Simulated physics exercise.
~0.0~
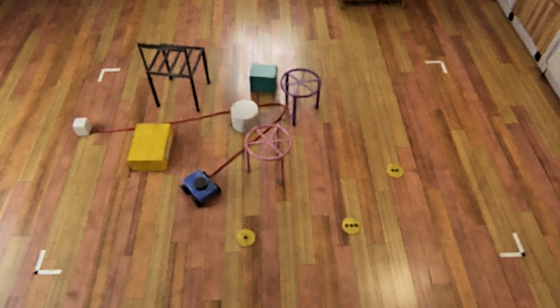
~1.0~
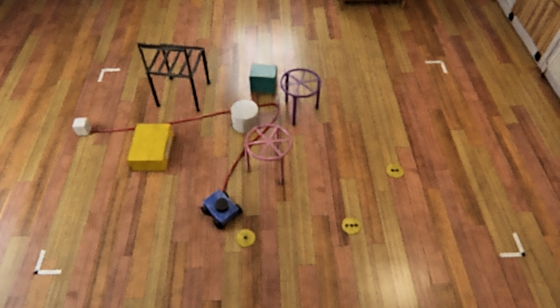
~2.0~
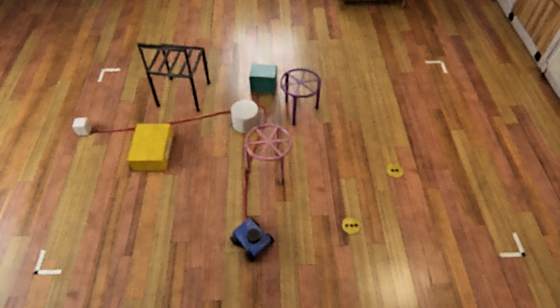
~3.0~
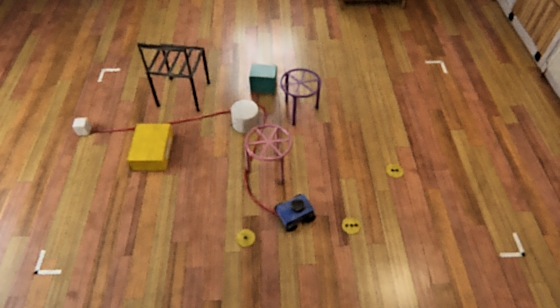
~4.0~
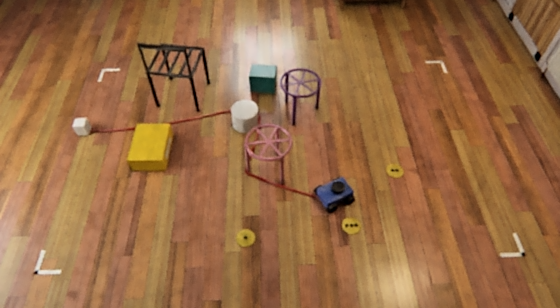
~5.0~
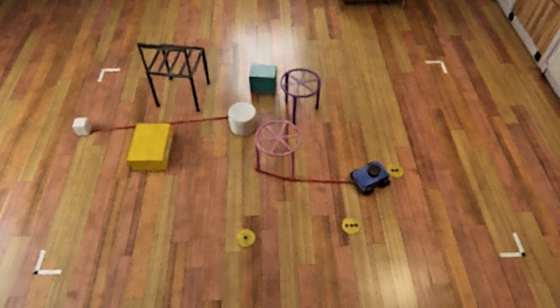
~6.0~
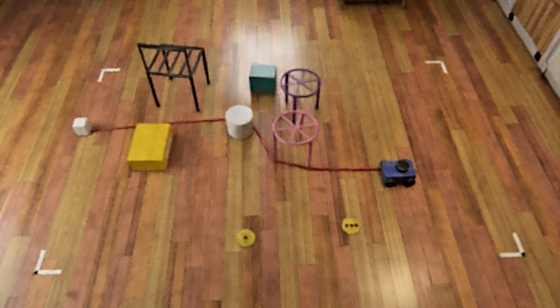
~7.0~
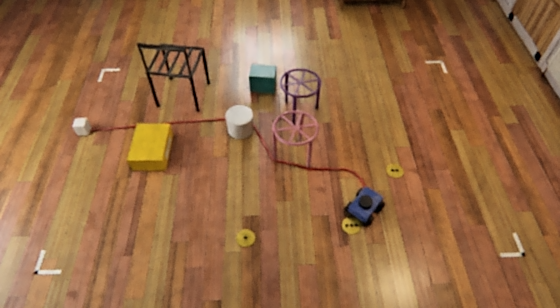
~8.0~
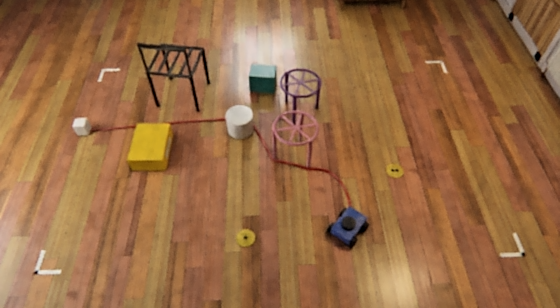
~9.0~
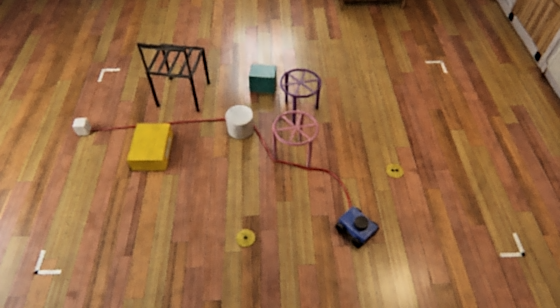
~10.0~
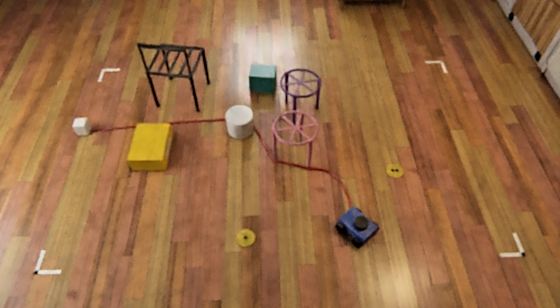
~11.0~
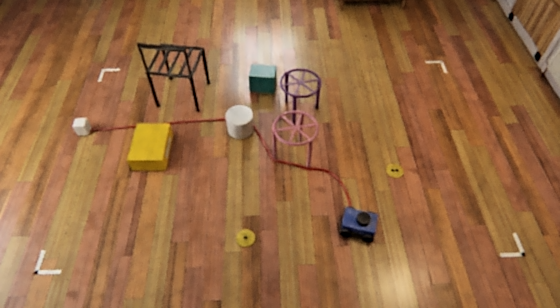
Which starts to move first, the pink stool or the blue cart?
The blue cart starts to move first. The pink stool stays put until later, when it shifts to the right as the cart travels on with the red lead.
